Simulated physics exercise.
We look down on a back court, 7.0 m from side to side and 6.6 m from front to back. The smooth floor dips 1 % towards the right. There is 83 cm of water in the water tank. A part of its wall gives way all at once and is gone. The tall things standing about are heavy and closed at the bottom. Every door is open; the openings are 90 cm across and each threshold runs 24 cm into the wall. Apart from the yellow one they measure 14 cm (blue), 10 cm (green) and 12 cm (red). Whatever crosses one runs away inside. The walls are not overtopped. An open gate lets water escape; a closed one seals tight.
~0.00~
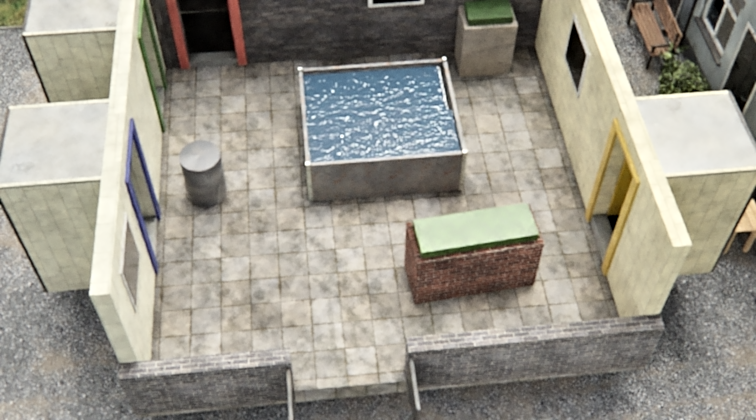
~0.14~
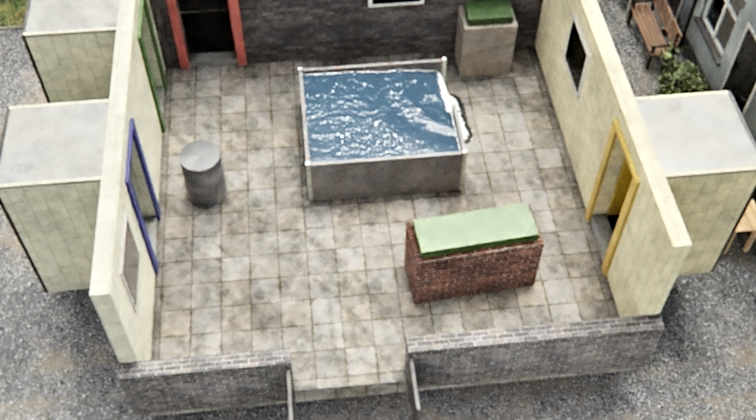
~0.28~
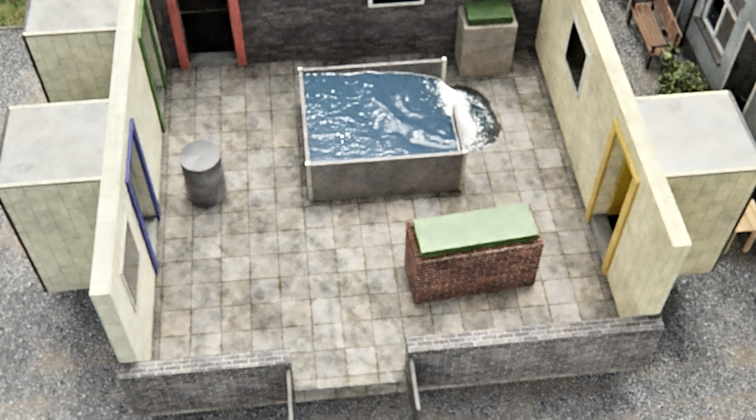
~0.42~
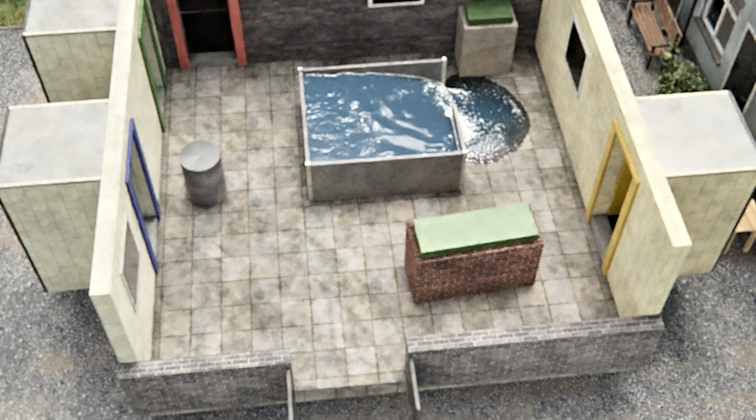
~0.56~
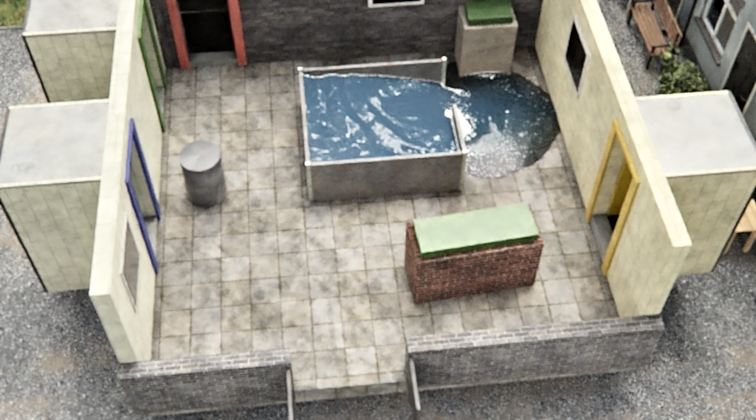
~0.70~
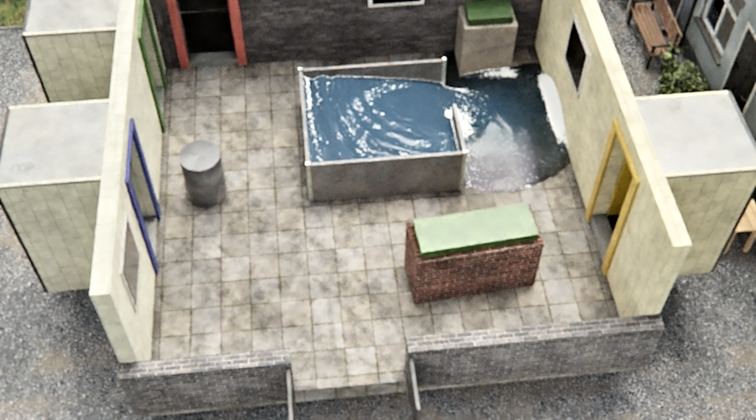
In a tiled back court, the right side of a full water tank suddenly gave way, and water poured through the gap, spreading across the floor to the foot of the right-hand wall.
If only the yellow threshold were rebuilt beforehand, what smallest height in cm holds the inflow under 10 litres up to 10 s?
Close to 17 cm is just enough.
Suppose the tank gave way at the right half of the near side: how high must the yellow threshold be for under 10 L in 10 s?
Some 36 cm.
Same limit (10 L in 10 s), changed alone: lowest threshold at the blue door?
Roughly 11.5 cm at blue.
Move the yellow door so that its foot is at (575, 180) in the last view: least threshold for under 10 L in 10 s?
Roughly 21 cm.
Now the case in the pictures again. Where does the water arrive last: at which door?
It is the blue one.
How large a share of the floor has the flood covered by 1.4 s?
Some 15 per cent of it.
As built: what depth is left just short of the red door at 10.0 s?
About 8.0 cm.
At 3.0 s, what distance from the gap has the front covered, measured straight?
About 5.2 m.
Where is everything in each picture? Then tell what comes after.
The water tank at (380, 113) is whole and still, 83 cm deep; the yellow door at (610, 206) is dry, in the first frame.
The front is at (467, 139), 0.3 m from the gap at (445, 108); 0.3 m2 of floor is wet, 83 cm left at the back, in the second frame.
Water pours out at (445, 109) and has run 0.9 m, to (495, 129); about 13 cm deep outside, 83 cm at the back, in the third frame.
Water pours out at (445, 110) and has run 1.4 m, to (525, 127); about 9 cm deep outside, 83 cm at the back, in the fourth frame.
The front is at (558, 125), 2.0 m from the gap at (445, 110); 3.9 m2 of floor is wet, 81 cm left at the back, in the fifth frame.
The gap is at (445, 109), the front 2.1 m out at (541, 69); the back of the water tank holds 74 cm; 1.6 m in a straight line remain to the yellow door at (610, 206), in the sixth frame.
After 1.4 s water covers 15 % of the floor, deepest (64 cm) near (529, 50); 4 cm at the yellow door, 0 litres in over its 20 cm threshold.
After 3.0 s water covers 35 % of the floor, deepest (44 cm) near (512, 57); 10 cm at the yellow door, 0 litres in over its 20 cm threshold.
After 10.0 s water covers 95 % of the floor, deepest (18 cm) near (299, 158); 16 cm at the yellow door, 4 litres in over its 20 cm threshold.
At the yellow door as built, the water arrived by 1.4 s and peaked near 18 cm at 7.6 s.
With a threshold of 15.5 cm, 18 litres would have come in within the 10 s; with 21 cm, 2 litres. So under 10 litres takes about 17 cm.
